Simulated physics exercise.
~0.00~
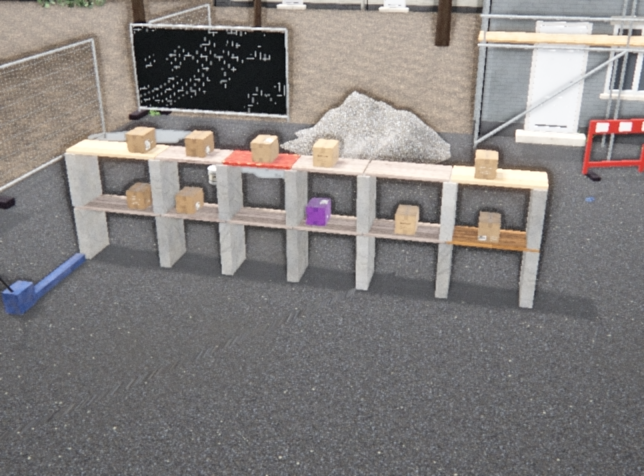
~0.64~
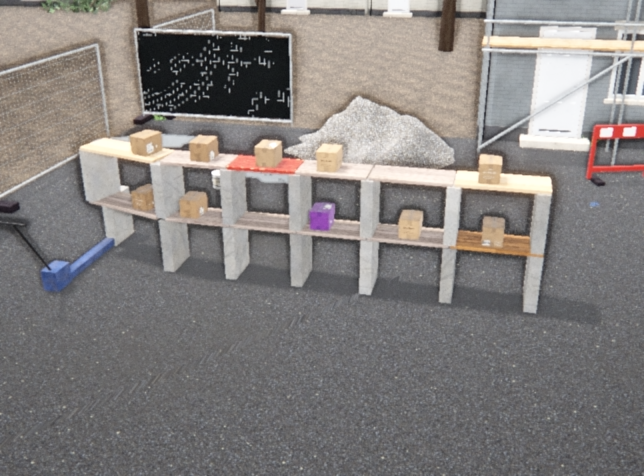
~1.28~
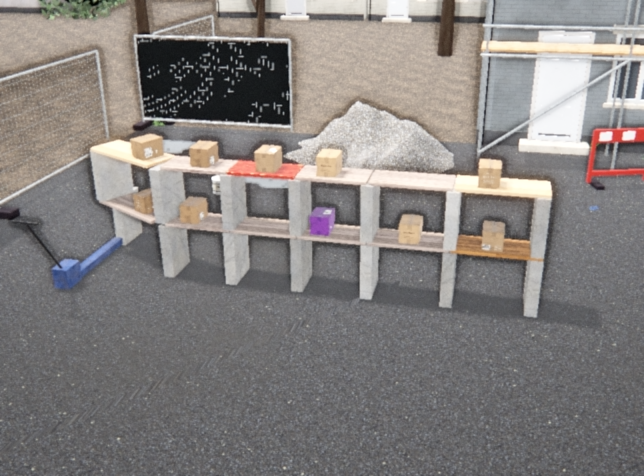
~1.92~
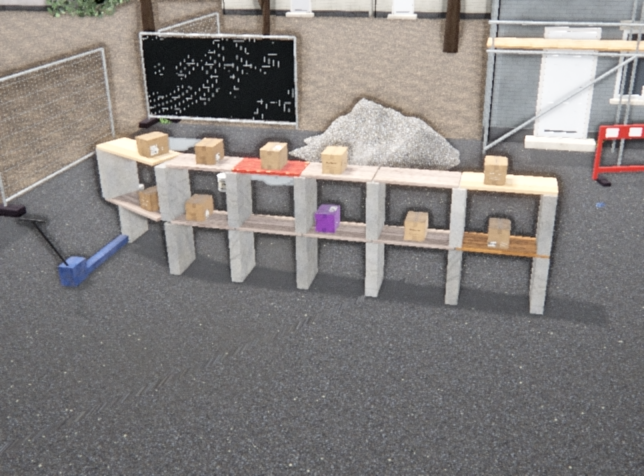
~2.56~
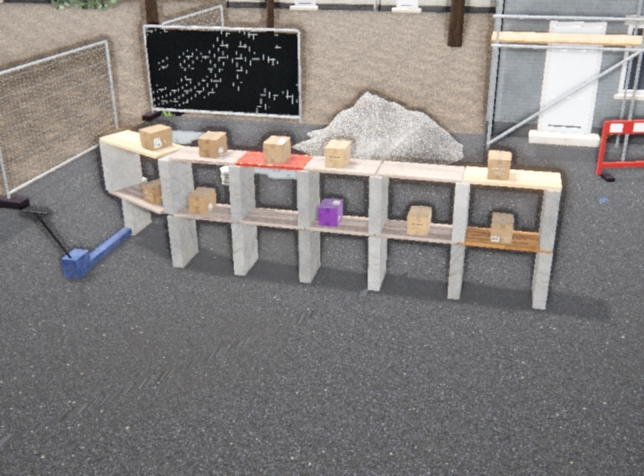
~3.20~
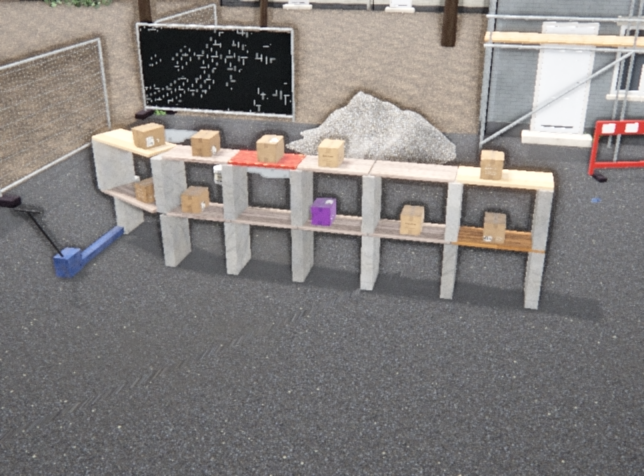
A blue jack pushes the leftmost upright rightward, skewing that end, but the loaded shelves stay standing.
